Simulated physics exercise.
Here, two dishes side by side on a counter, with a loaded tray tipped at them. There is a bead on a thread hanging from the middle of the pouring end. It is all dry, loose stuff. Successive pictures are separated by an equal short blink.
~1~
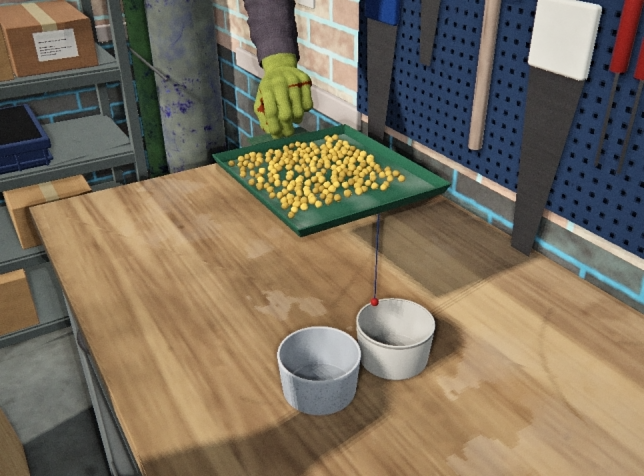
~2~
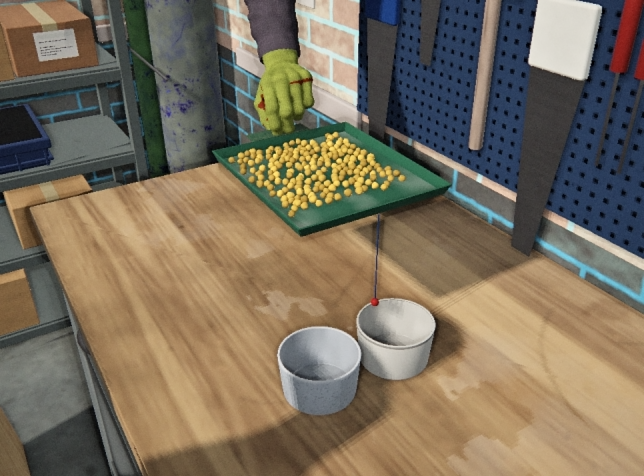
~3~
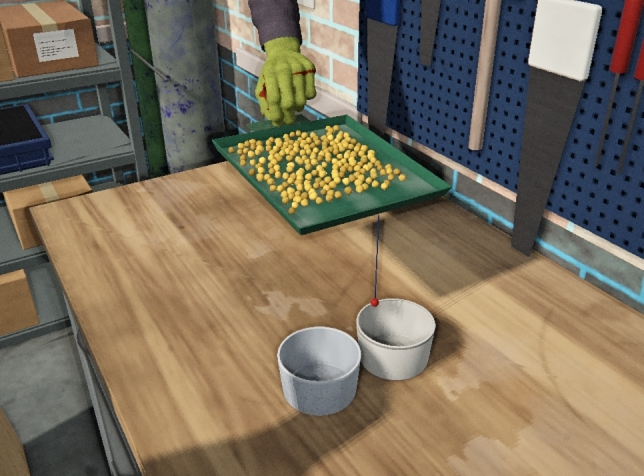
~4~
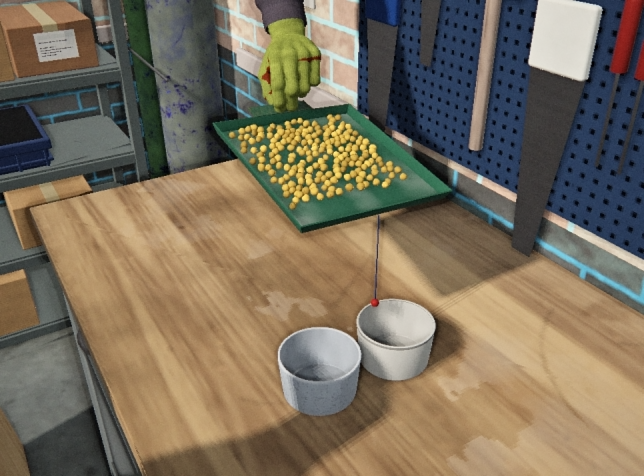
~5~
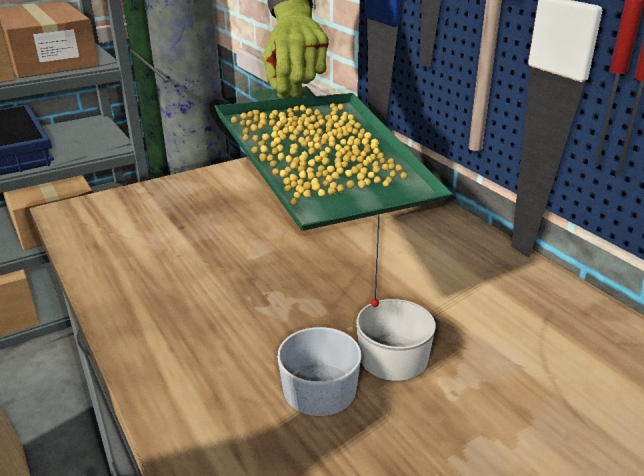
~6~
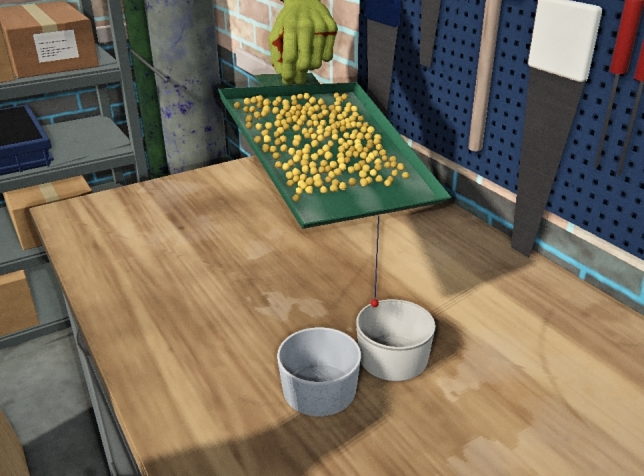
The clip shows a green-gloved hand at the far edge of a green tray of small yellow balls, above two small bowls on a wooden table; the hand rises and the tray gradually tilts toward its near right corner.
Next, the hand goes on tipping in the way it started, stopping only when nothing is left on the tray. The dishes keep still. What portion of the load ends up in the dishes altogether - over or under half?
Under.
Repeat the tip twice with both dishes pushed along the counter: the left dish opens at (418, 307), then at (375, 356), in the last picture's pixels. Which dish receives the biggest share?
Well, first the one further left, then the one further right.
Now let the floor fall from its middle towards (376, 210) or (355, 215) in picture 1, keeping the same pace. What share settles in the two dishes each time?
The share is 60 per cent in the first and 80 per cent in the second.
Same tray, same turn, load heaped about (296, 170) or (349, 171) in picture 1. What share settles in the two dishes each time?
First case: Close to 20 %; second case: Close to 30 %.
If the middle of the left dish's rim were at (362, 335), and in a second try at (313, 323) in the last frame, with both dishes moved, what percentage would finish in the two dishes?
You'd get 70 in a hundred first and 10 in a hundred after that.
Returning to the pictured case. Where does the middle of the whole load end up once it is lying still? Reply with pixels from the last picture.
I'd place the middle at about (444, 341).
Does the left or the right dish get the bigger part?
More ends in the right-hand dish.
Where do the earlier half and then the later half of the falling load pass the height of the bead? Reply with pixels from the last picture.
The opening part goes through (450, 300); what follows goes through (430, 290).
Shortly afterwards, tray tipped steeply; the bulk on the tray; near a quarter in the air.
Next, tray tipped past a quarter turn; a little on the tray; near a quarter in the right dish; near half outside both; near a quarter in the air.
Some moments later, tray tipped past a quarter turn; near a third in the right dish; near two thirds outside both.
In the end, tray tipped past a quarter turn; none at all in the left dish; near a third in the right dish; near two thirds outside both.
